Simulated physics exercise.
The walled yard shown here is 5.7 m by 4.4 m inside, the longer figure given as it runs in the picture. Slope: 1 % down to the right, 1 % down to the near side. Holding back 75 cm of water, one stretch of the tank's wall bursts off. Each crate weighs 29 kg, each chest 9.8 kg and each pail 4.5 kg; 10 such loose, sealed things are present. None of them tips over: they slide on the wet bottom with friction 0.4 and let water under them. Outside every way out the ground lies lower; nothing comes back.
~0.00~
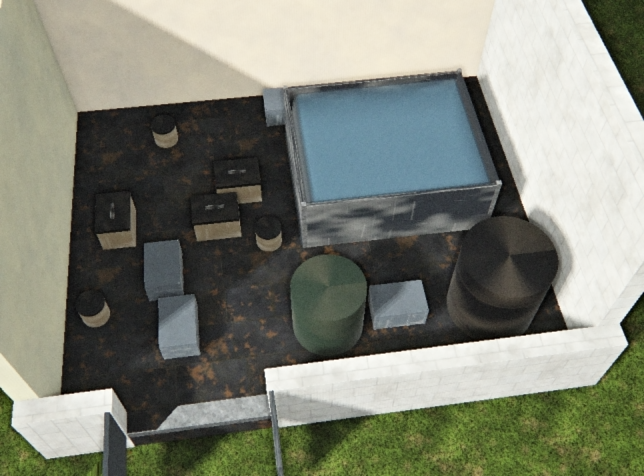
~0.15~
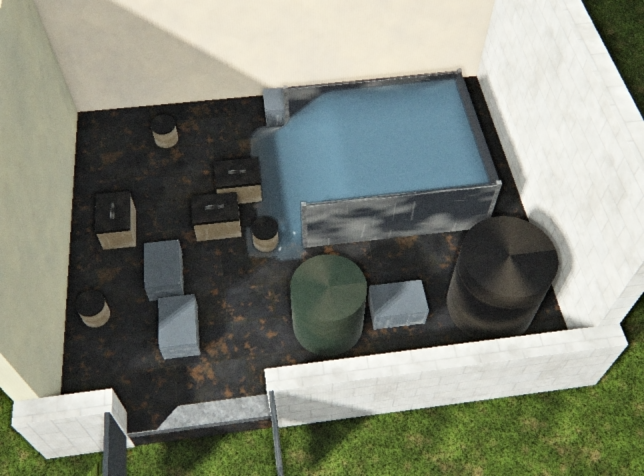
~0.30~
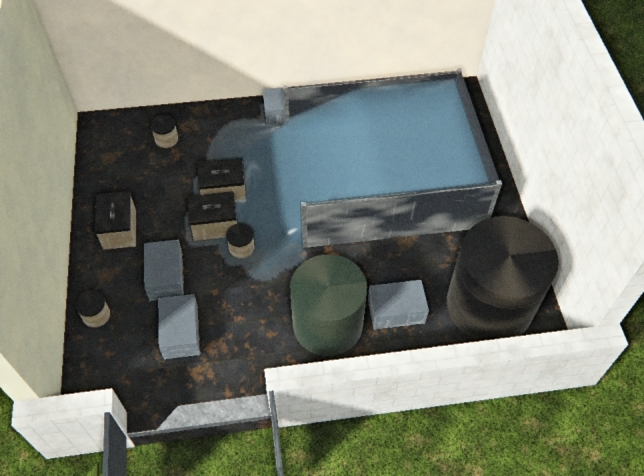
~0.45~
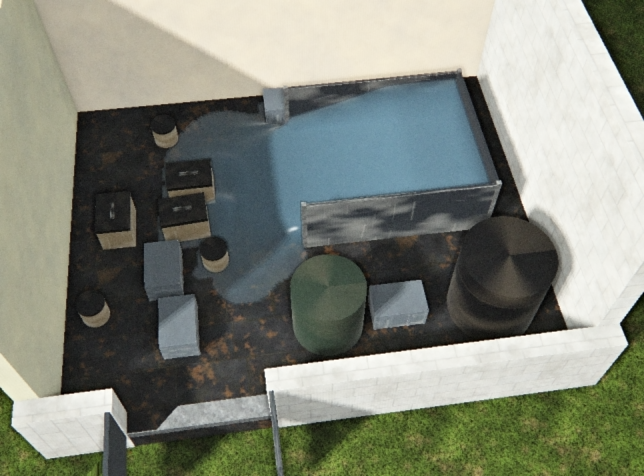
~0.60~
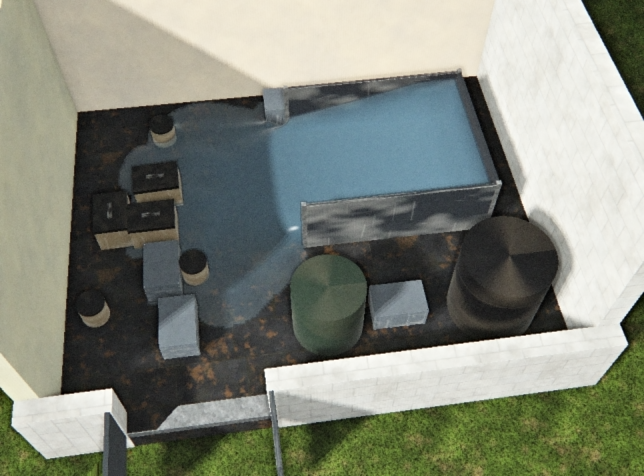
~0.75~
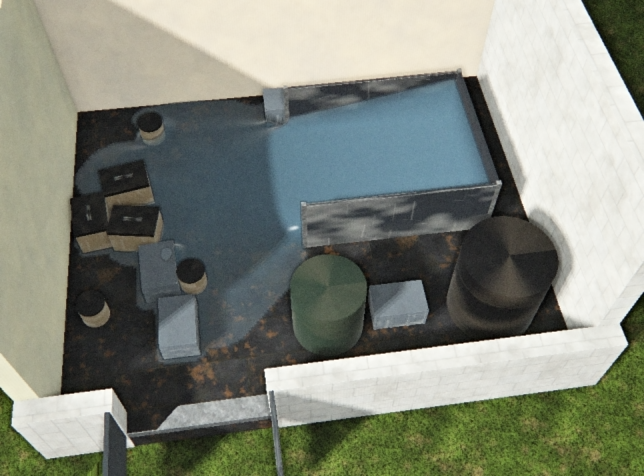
Water pouring from the open left side of a tank in a walled yard, spreading left and pushing dark-topped boxes and a small round container across the floor.
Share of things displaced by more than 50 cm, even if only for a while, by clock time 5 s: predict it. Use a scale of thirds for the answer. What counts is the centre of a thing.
On that scale: Two thirds or more.
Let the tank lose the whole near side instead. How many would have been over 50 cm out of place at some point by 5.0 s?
Count: 6.
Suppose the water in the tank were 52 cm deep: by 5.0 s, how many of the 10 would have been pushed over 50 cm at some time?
So the tally would be 9.
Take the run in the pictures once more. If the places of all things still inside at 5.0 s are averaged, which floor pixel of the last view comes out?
Somewhere near (300, 221).
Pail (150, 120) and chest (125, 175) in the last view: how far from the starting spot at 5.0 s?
Shifts in order: 100 cm; 140 cm.
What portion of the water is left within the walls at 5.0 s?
About 84 in a hundred parts of the water.
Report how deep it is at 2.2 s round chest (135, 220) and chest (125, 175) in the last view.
23 and 44 cm.
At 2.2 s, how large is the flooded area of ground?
Roughly 16 m2.
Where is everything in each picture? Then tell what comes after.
A chest at (237, 172), on the bottom; a pail at (268, 227) rests on the ground; water covers 3.9 m2; 0 of 10 have shifted, in the first frame.
A chest at (237, 172) rests on the ground; a pail at (264, 228) rests on the ground, 4 cm from its start; 4.9 m2 under water; 0 of 10 have shifted, in the second frame.
A chest at (220, 172), on the bottom, 20 cm from its start; a pail at (240, 234), on the bottom, 35 cm from its start; 6.0 m2 under water; 2 of 10 have shifted, in the third frame.
A chest at (189, 174) rests on the ground, 58 cm from its start; a pail at (213, 248) rests on the ground, 69 cm from its start; water covers 7.6 m2; 3 of 10 have shifted, in the fourth frame.
A chest at (155, 176), on the bottom, 99 cm from its start; a pail at (193, 261), on the bottom, 97 cm from its start; 9.4 m2 under water; 3 of 10 have shifted, in the fifth frame.
A chest at (124, 177) rests on the ground, 136 cm from its start; a pail at (190, 270) floats, 106 cm from its start; water covers 11.0 m2; 5 of 10 have shifted, in the sixth frame.
After 1.1 s 4 of 10 are over 50 cm from their spots; 3 afloat.
After 2.2 s 8 of 10 are over 50 cm from their spots; 6 afloat.
After 3.5 s 7 of 10 are over 50 cm from their spots; 4 afloat.
After 5.0 s 9 of 10 are over 50 cm from their spots, and 9 have been at some point; 3 afloat.
